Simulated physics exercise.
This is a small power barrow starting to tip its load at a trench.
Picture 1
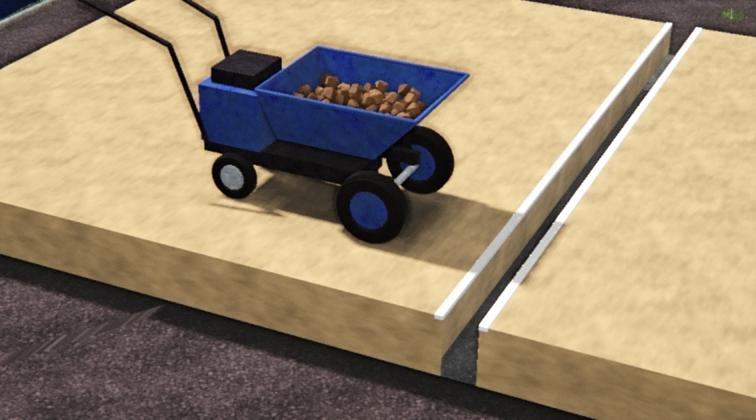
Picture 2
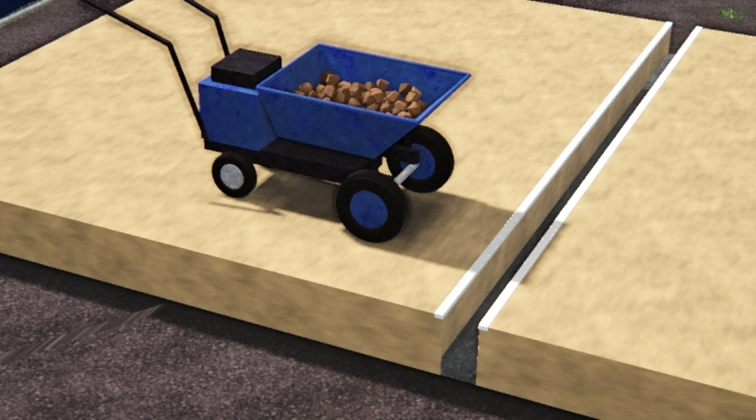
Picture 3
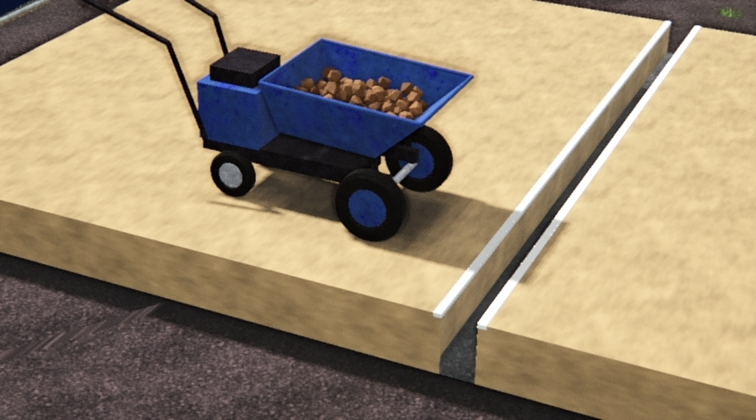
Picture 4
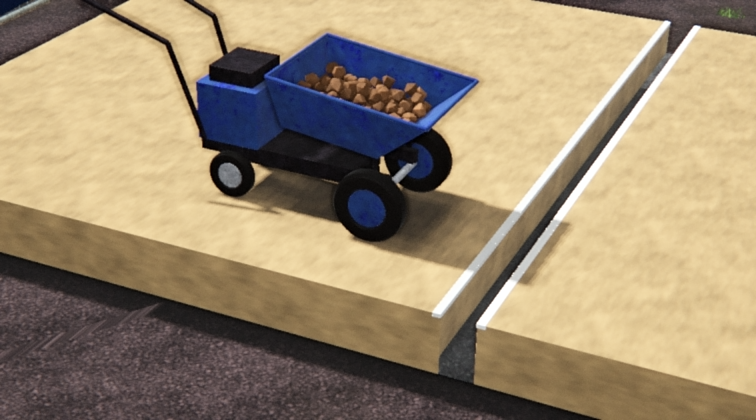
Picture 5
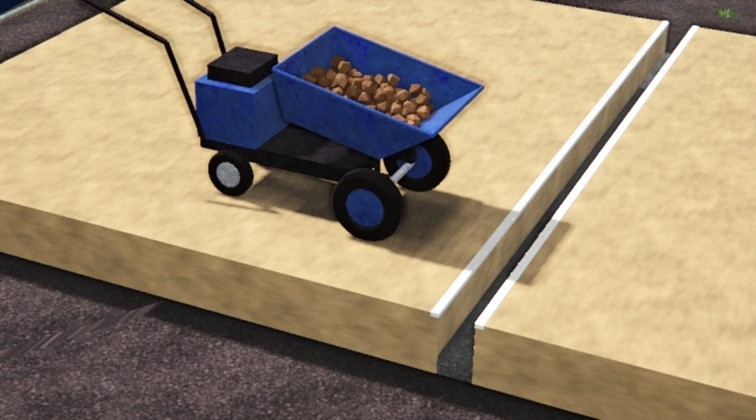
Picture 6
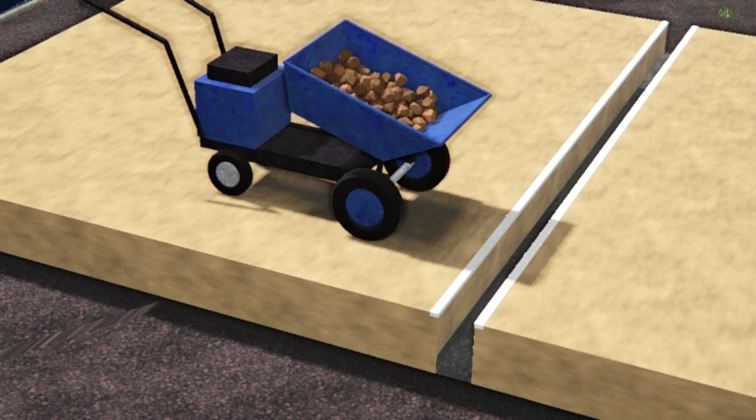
To begin with, a small blue power barrow loaded with brown clods stands on a pale slab, its skip level and facing a narrow, white-edged trench to the right. The skip then begins to tilt, barely at first, its rear rising and its front lip dipping, until it is clearly tipped with the clods still inside.
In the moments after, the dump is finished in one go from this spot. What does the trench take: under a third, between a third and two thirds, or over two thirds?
In the trench: Over two thirds.
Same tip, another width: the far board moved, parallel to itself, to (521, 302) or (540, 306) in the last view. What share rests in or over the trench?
Near 100 % and 100 %.
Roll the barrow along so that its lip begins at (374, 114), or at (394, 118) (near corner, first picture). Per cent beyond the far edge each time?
Near 0 % and 10 %.
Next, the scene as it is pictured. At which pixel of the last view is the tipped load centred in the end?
Near (515, 260).
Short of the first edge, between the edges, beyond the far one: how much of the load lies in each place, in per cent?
In per cent, short 0, between 80 and beyond 10.
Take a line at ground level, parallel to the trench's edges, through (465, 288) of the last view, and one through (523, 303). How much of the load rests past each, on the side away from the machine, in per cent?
The first gives 90 %, the second 10 %.
Soon, skip tipped steeply; all in the skip.
A while on, skip tipped right over; about two thirds in the skip; about a third in or heaped over the trench; a small part beyond it.
Towards the end, skip tipped right over; a small part in the skip; a stray few short of the trench; most in or heaped over the trench; a small part beyond it.
Finally, skip tipped right over; a small part in the skip; a stray few short of the trench; most in or heaped over the trench; a small part beyond it.
